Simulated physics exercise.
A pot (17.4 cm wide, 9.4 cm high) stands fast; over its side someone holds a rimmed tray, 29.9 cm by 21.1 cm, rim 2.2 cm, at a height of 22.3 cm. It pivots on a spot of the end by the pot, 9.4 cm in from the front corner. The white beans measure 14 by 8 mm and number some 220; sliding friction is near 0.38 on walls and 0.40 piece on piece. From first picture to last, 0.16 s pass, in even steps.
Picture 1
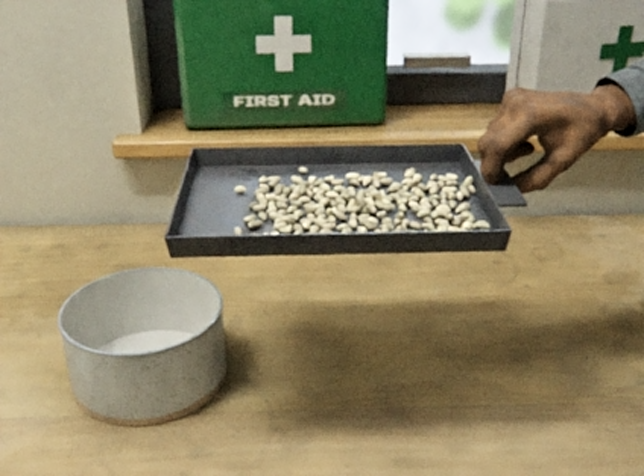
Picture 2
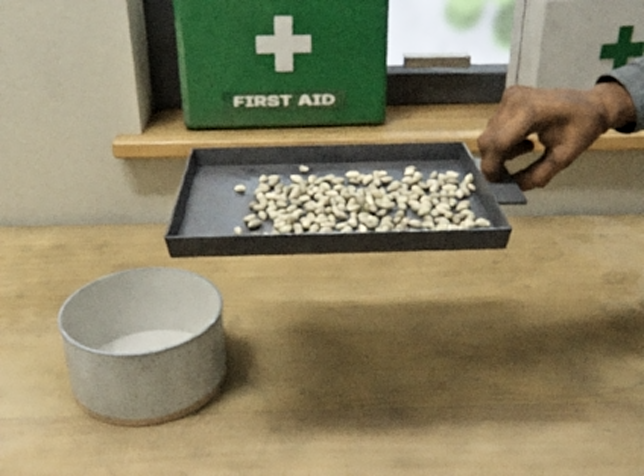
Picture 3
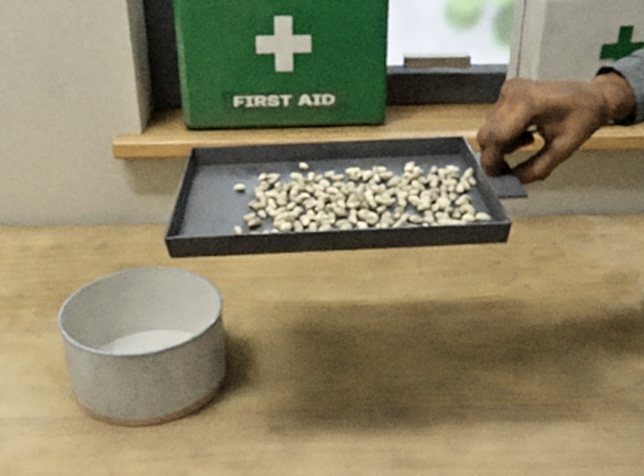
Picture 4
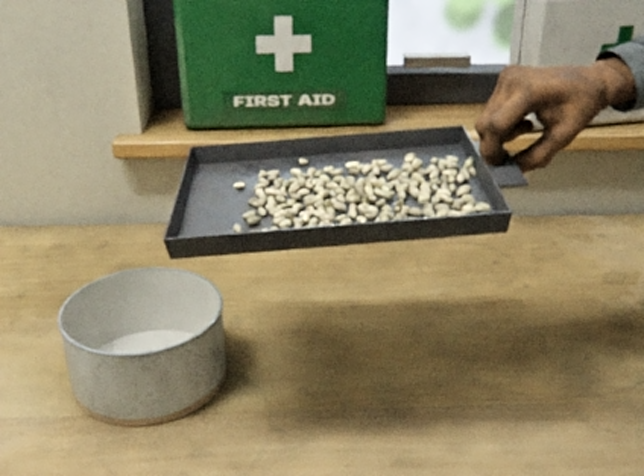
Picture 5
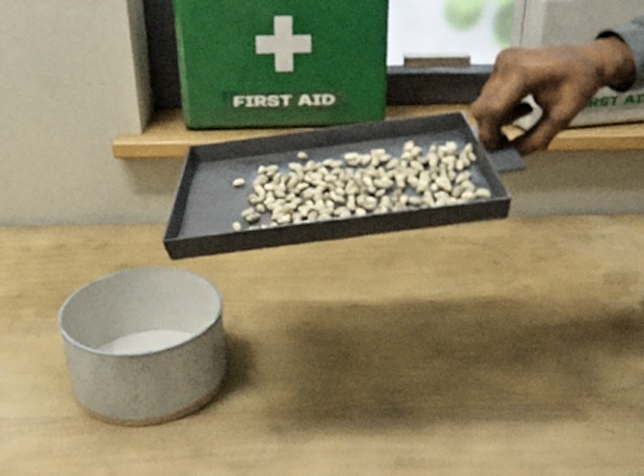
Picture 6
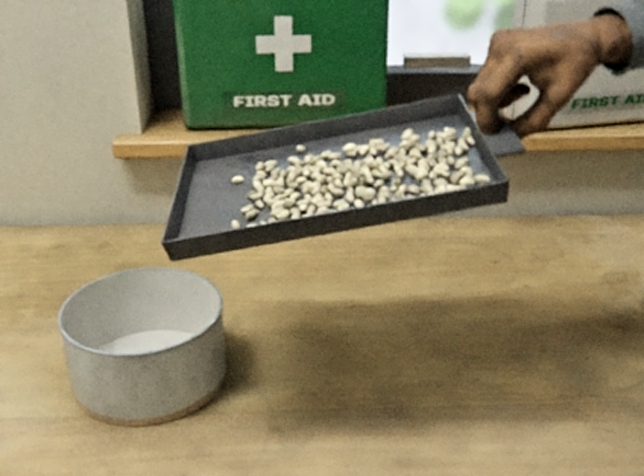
On a wooden table by a first aid box, a hand slowly raises the right end of a tray of white beans beside a pot.
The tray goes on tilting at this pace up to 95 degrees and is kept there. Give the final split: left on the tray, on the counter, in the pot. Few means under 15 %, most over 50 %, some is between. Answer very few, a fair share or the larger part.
Left on the tray: Very few; on the counter: The larger part; in the pot: A fair share.
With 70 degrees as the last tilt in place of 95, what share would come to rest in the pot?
In that case some 20 per cent.
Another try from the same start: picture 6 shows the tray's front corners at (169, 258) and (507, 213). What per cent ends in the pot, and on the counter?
Pot 0, counter 100.
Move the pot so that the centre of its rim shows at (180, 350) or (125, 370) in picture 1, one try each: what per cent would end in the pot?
About 60 and 85 per cent.
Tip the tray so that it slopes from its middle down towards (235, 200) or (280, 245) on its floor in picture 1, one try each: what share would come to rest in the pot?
About 80 and 0 per cent.
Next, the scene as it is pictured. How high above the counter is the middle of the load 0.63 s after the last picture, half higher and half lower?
Roughly 22 cm.
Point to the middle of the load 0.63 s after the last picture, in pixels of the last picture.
At about (145, 250).
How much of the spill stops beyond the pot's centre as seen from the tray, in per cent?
Some 80 per cent.
Then, 0.38 s after the last picture, tilt 52 degrees; the tray holds 100 %, the pot 0 %.
Then, 0.63 s after the last picture, tilt 79 degrees; the tray holds 50 %, the pot 5 %.
Then, 0.99 s after the last picture, tilt 95 degrees; the tray holds 15 %, the pot 25 %.
In the end, tray 0 %, counter 60 %, pot 40 %.
